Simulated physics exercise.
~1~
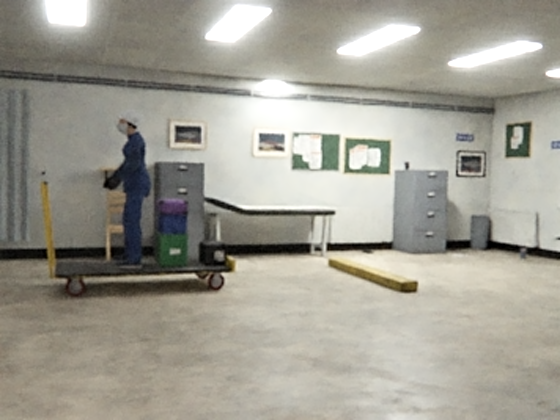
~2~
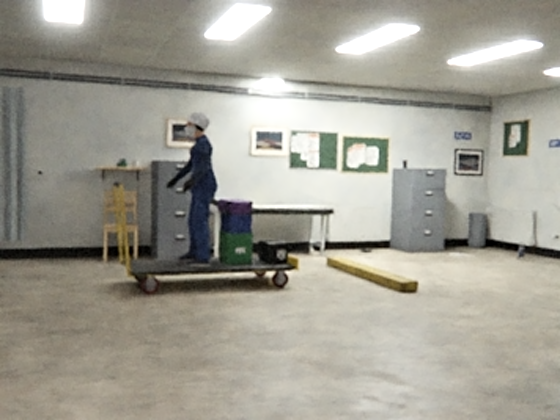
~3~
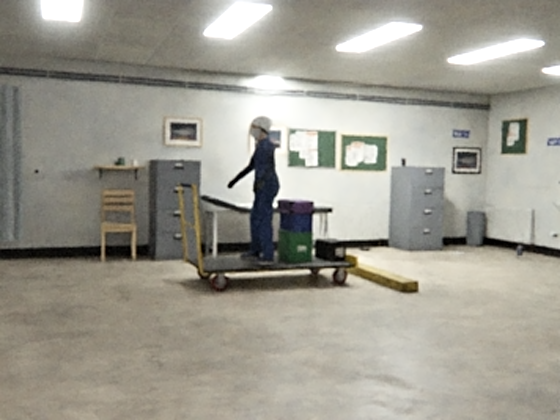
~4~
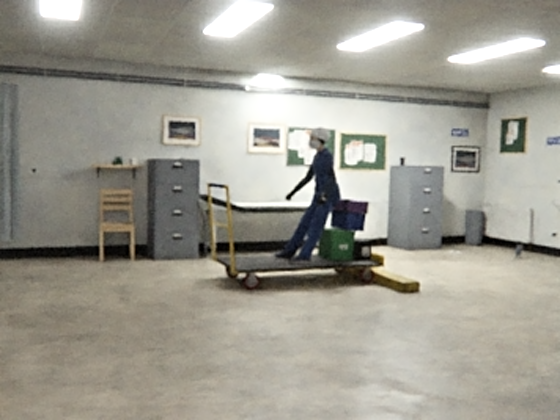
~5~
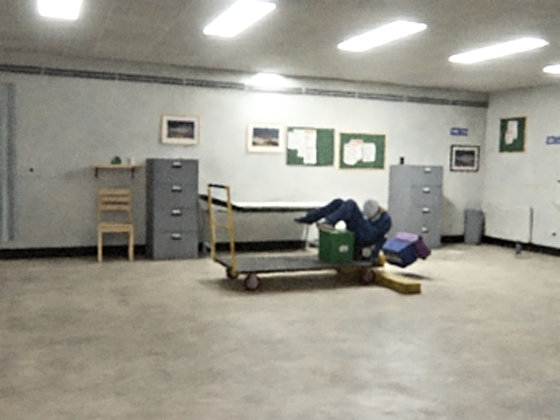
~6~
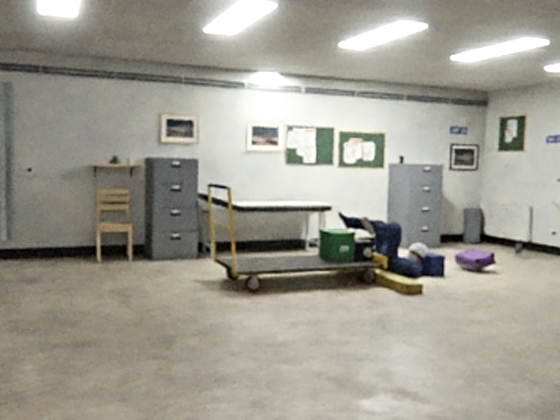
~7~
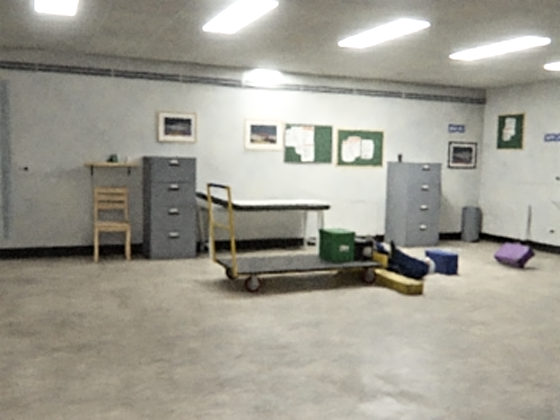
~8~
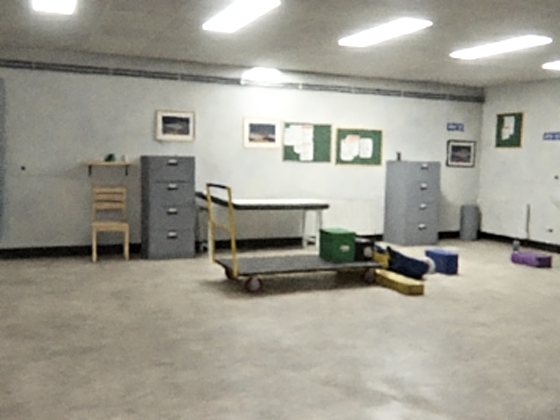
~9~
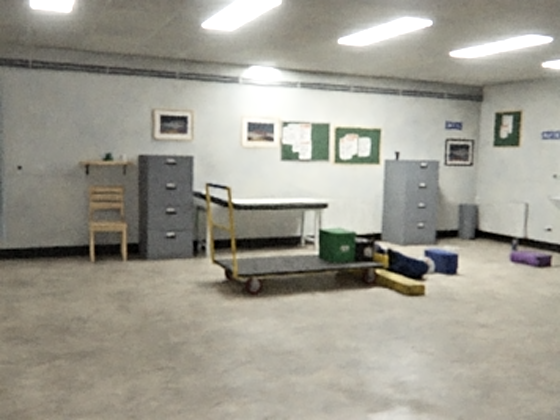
A person in dark blue clothing and a pale cap stands on a flat cart with a yellow handle at its left end, seen from the side across a grey-walled room with filing cabinets and noticeboards. To the right sit a purple suitcase stacked on a blue parcel and a green tote, with a black carton ahead. The cart rolls right and stops abruptly at a yellow kerb. The person pitches forward and tumbles over the front edge, while the suitcase and parcel fly off and roll. They end on the floor beyond; tote and carton stay aboard.
